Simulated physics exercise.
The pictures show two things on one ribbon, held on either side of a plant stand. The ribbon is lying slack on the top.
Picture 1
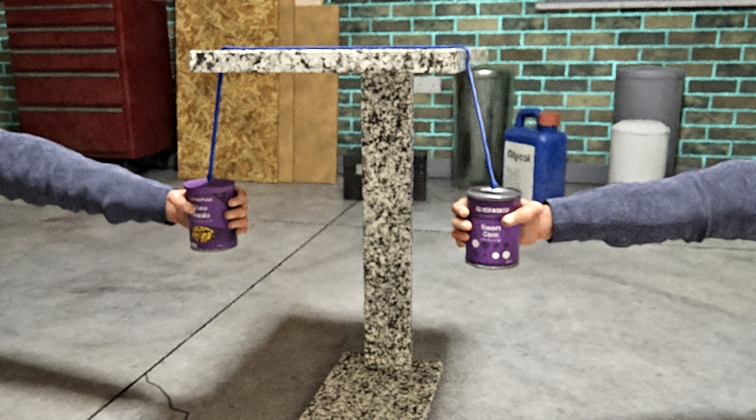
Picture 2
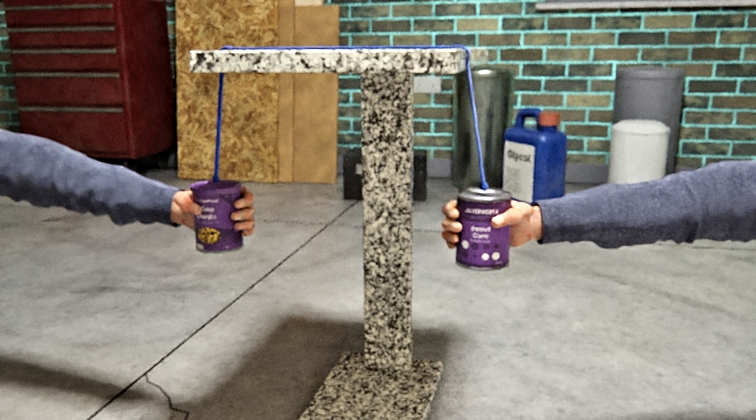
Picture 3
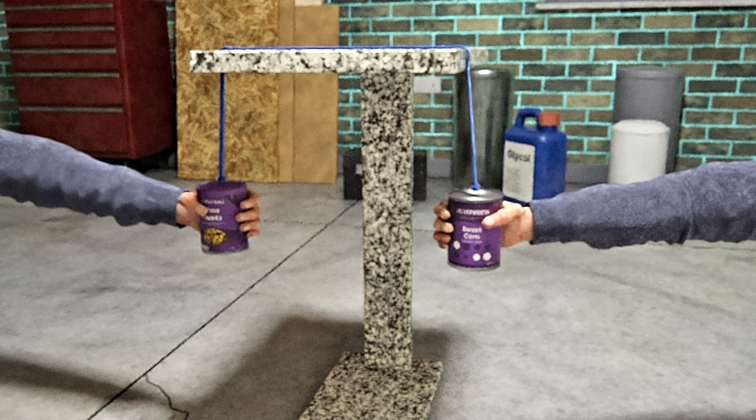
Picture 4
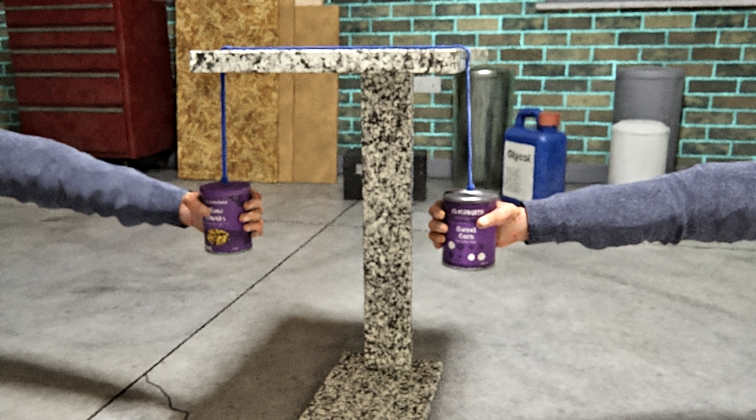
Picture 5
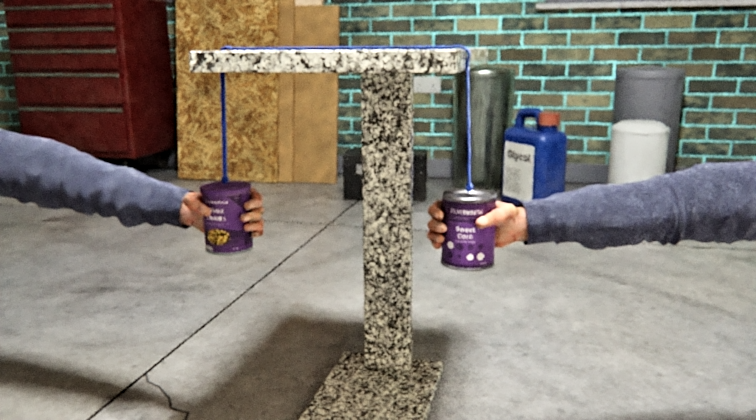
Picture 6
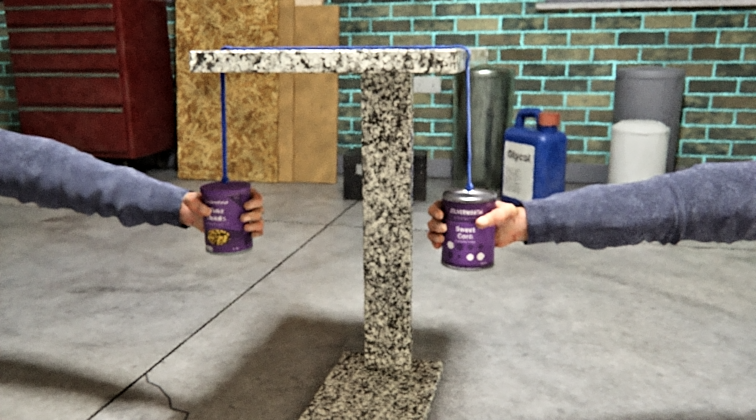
Two hands holding purple tins, joined by a blue ribbon draped over a speckled T-shaped stand, shift slightly at first. The left tin eases a little to the right while the right tin moves inward to the left, straightening the ribbon's hanging ends; then both stay nearly still, gripped in the hands.
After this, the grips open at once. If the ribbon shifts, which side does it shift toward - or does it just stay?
It just stays.
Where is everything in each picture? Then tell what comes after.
The first picture shows left tin (212, 215); right tin (493, 227); ribbon over the top (341, 48).
The second picture shows left tin (218, 216); right tin (483, 228).
The third picture shows left tin (223, 217); right tin (475, 229).
The fourth picture shows left tin (227, 218); right tin (469, 229).
The fifth picture shows left tin (227, 218); right tin (469, 229).
The sixth picture shows left tin (227, 218); right tin (469, 229); ribbon over the top (341, 48).
Then, 0.56 s past the final frame, left tin at the same height near (237, 218); right tin at the same height near (459, 229).
Then, 1.20 s past the final frame, left tin at the same height near (229, 218); right tin at the same height near (467, 229).
When it is over, left tin at the same height near (232, 218); right tin at the same height near (465, 229). The ribbon keeps its balance.
